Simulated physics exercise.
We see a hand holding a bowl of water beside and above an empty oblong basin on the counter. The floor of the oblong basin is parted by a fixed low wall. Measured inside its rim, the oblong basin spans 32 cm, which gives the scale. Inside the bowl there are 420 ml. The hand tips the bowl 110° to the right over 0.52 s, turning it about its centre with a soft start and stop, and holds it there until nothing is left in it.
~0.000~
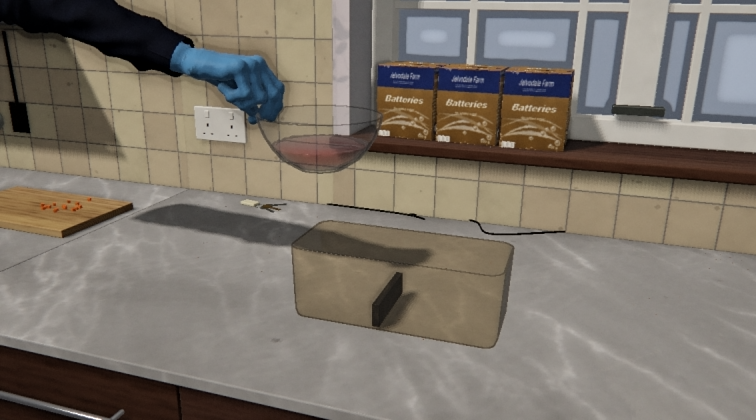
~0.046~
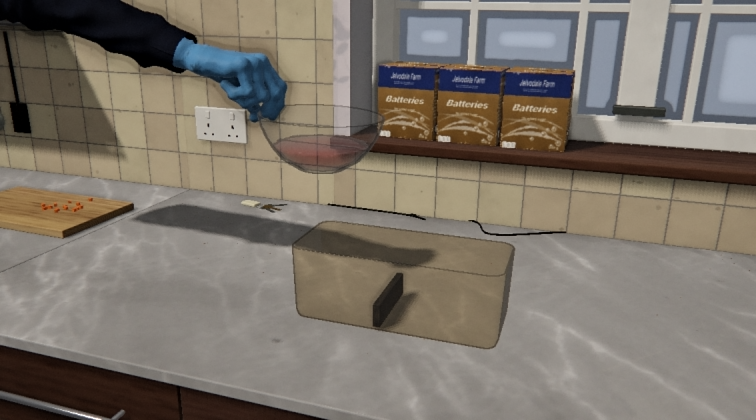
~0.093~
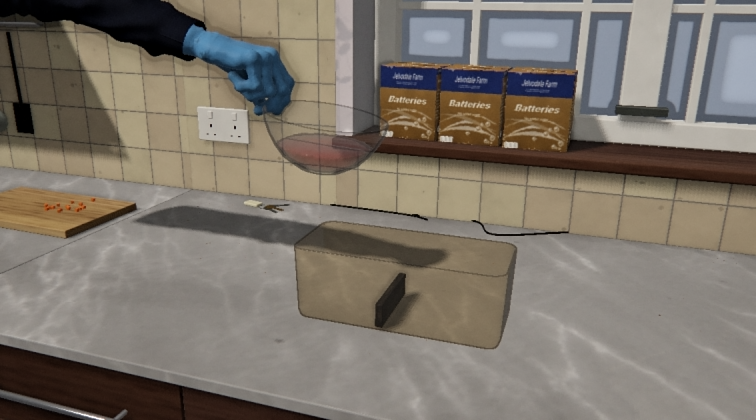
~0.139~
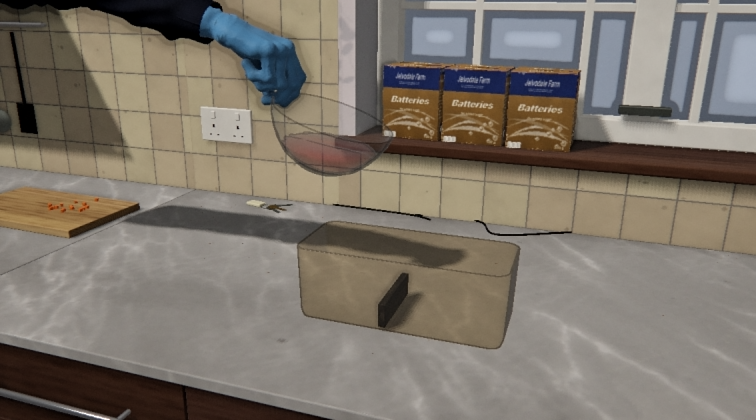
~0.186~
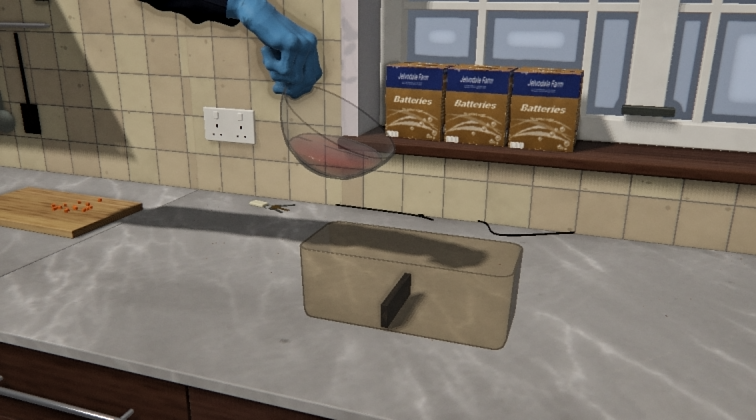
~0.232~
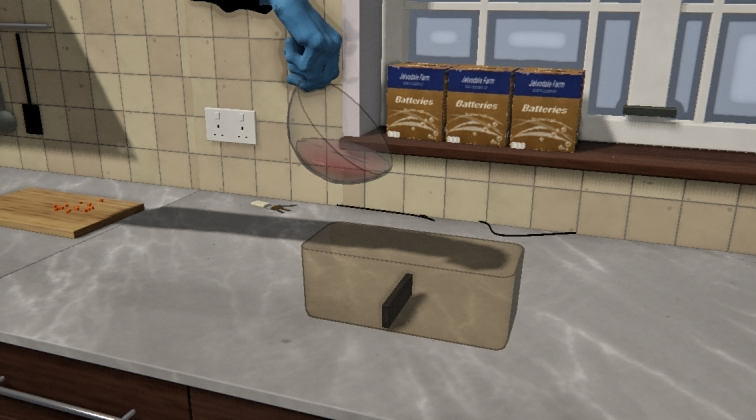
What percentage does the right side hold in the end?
About 56 per cent.
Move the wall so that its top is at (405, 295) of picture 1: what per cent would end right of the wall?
Estimate: About 40 percent.
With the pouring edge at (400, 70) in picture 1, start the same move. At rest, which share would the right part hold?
Then I'd expect something near 70 per cent.
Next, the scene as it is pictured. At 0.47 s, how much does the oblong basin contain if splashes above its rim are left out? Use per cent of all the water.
Near 80 in a hundred.
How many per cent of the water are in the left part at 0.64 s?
Left share: Approx. 40 %.
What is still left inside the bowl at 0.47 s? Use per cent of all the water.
About 0 per cent.
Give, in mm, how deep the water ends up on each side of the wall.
Final reading - left some 10 mm, right some 10 mm.
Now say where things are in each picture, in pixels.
The first frame shows tilt 0°; pouring edge (379, 120); surface from (279, 139) to (367, 147); the oblong basin's rim runs from (306, 234) to (509, 261); the wall's top is at (388, 288).
The second frame shows tilt 2°; pouring edge (381, 123); surface from (280, 139) to (368, 148).
The third frame shows tilt 8°; pouring edge (385, 131); surface from (283, 137) to (371, 151).
The fourth frame shows tilt 18°; pouring edge (389, 142); surface from (288, 135) to (373, 154).
The fifth frame shows tilt 31°; pouring edge (391, 157); surface from (295, 135) to (377, 158).
The sixth frame shows tilt 46°; pouring edge (387, 173); surface from (301, 139) to (382, 164).
By 0.47 s the tilt is 107° and 0 per cent is still to pour, 31 is left of the wall and 49 right of it.
By 0.64 s the tilt is 110° and 0 per cent is still to pour, 39 is left of the wall and 54 right of it.
By 0.82 s the tilt is 110° and 0 per cent is still to pour, 39 is left of the wall and 55 right of it.
By 1.02 s the tilt is 110° and 0 per cent is still to pour, 40 is left of the wall and 56 right of it.
At rest 40 per cent lies left of the wall, 56 right of it and 4 outside.
